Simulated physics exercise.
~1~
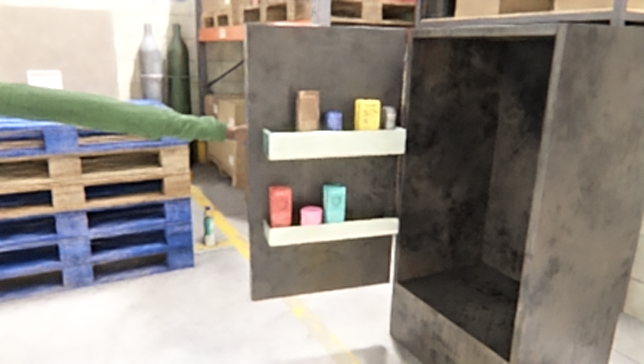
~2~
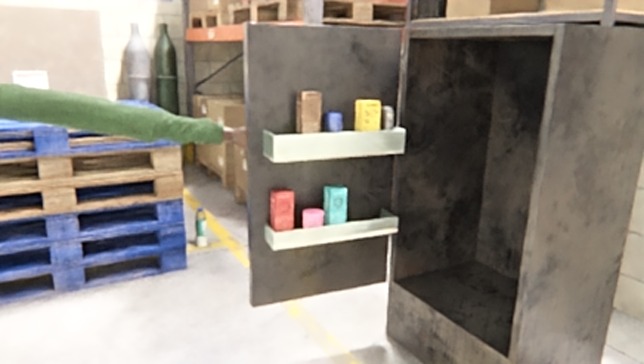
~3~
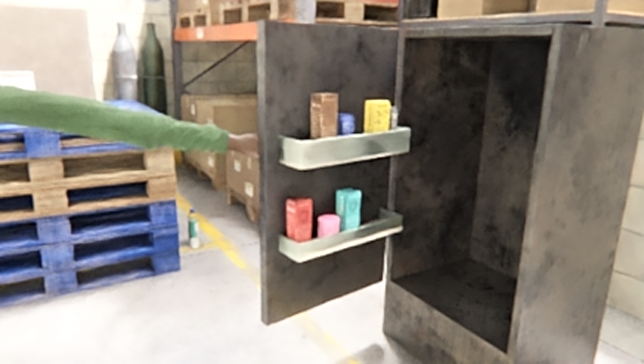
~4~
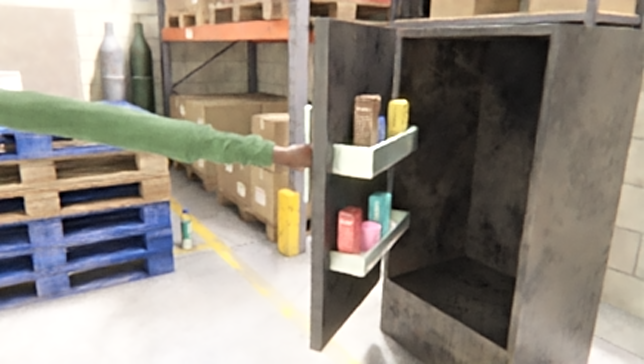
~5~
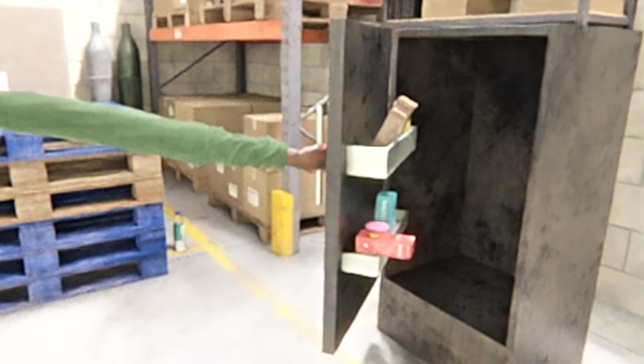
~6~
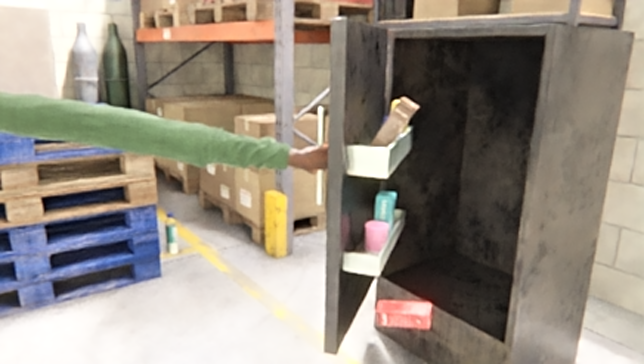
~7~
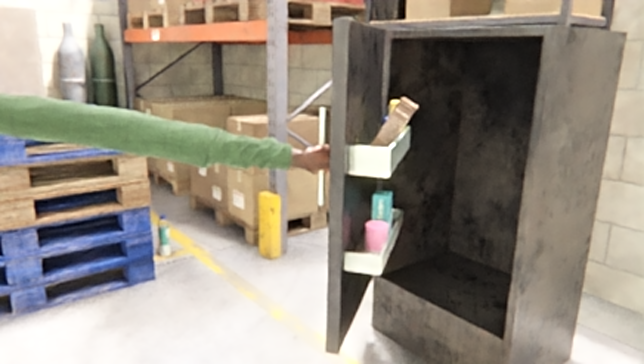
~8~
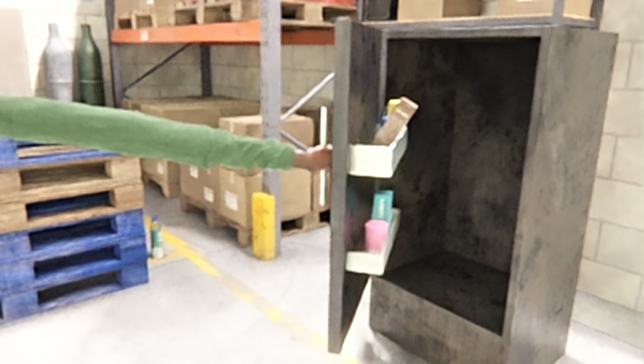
A green-sleeved arm pushes the locker door partway shut, and a red carton tumbles out.
